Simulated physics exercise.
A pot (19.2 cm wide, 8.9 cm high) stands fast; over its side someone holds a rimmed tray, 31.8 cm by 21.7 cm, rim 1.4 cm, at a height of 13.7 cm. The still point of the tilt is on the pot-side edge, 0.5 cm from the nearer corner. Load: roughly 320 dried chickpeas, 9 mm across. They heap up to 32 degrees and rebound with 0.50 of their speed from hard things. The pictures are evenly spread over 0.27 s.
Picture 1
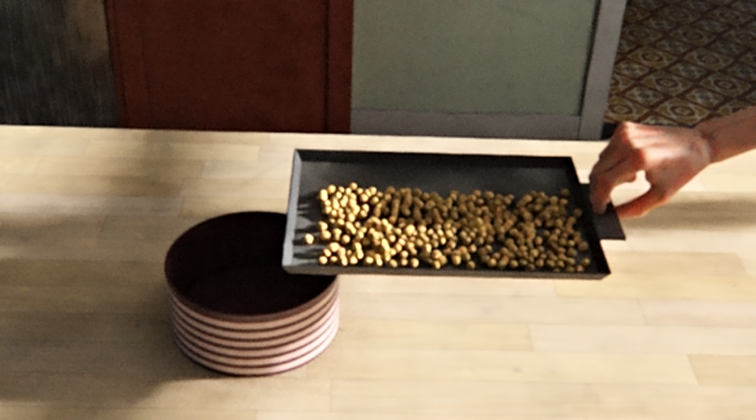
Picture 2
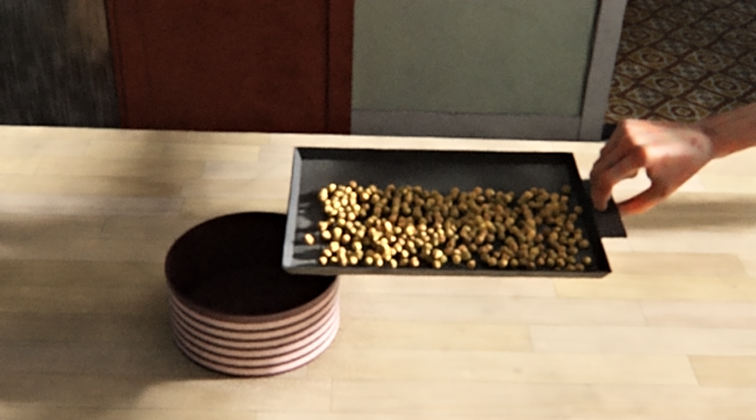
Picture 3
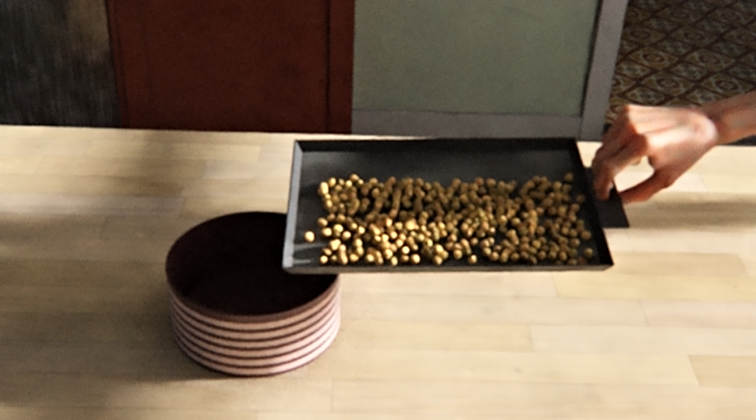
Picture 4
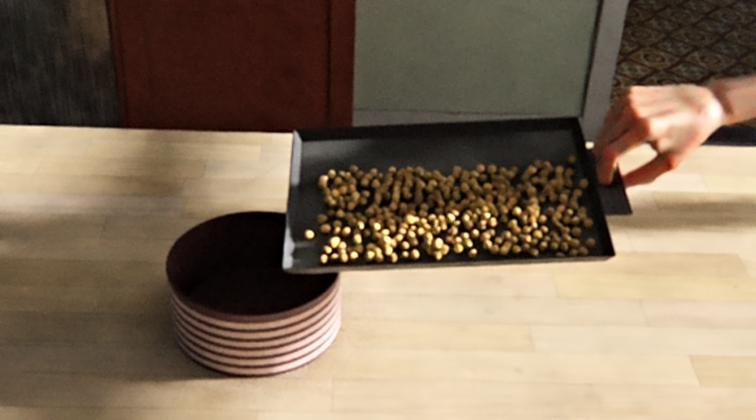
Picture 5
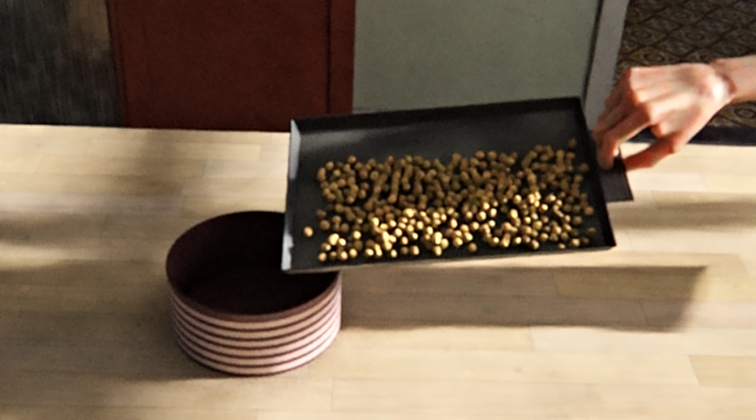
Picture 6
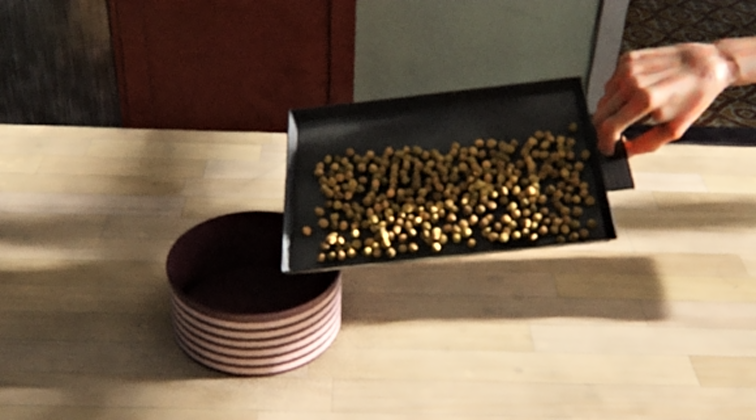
On a pale wooden counter, a hand gripped a dark rimmed tray scattered with dried chickpeas beside a round striped pot, then slowly raised the tray's right end while the pot stayed still.
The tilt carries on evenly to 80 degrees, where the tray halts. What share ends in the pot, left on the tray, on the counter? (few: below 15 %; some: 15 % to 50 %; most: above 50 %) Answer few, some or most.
Pot: Few, tray: Few, counter: Most.
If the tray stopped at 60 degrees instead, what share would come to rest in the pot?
It would be near 5 per cent.
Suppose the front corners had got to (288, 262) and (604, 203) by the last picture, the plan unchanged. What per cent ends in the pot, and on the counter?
Pot 80, counter 20.
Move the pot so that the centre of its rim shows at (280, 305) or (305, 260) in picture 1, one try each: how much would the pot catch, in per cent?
About 70 and 0 per cent.
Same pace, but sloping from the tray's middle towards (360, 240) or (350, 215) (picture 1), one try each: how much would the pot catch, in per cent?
Some 40 and 80 per cent.
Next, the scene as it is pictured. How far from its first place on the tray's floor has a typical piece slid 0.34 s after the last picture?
Some 7 cm.
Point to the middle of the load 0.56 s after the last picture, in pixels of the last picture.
At about (339, 266).
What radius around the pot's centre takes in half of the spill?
Roughly 18 cm.
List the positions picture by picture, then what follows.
Tray tilt 0 degrees, front corners at (290, 261) and (603, 269); middle of the pieces at (447, 227); pot at (253, 259), in the first frame.
Tray tilt 1 degrees, front corners at (290, 262) and (604, 267); middle of the pieces at (447, 226), in the second frame.
Tray tilt 4 degrees, front corners at (290, 263) and (605, 260), lowest corner left front; middle of the pieces at (448, 219), in the third frame.
Tray tilt 9 degrees, front corners at (290, 263) and (607, 250), lowest corner left front; middle of the pieces at (449, 210), in the fourth frame.
Tray tilt 14 degrees, front corners at (289, 264) and (608, 241), lowest corner left front; middle of the pieces at (448, 201), in the fifth frame.
Tray tilt 19 degrees, front corners at (289, 265) and (609, 232), lowest corner left front; middle of the pieces at (447, 194); pot at (255, 259), in the sixth frame.
Then, 0.34 s after the last picture, tilt 49 degrees; the tray holds 100 %, the pot 0 %.
Then, 0.56 s after the last picture, tilt 69 degrees; the tray holds 65 %, the pot 0 %.
Then, 0.90 s after the last picture, tilt 80 degrees; the tray holds 0 %, the pot 0 %.
In the end, pot 0 %, tray 0 %, counter 100 %.
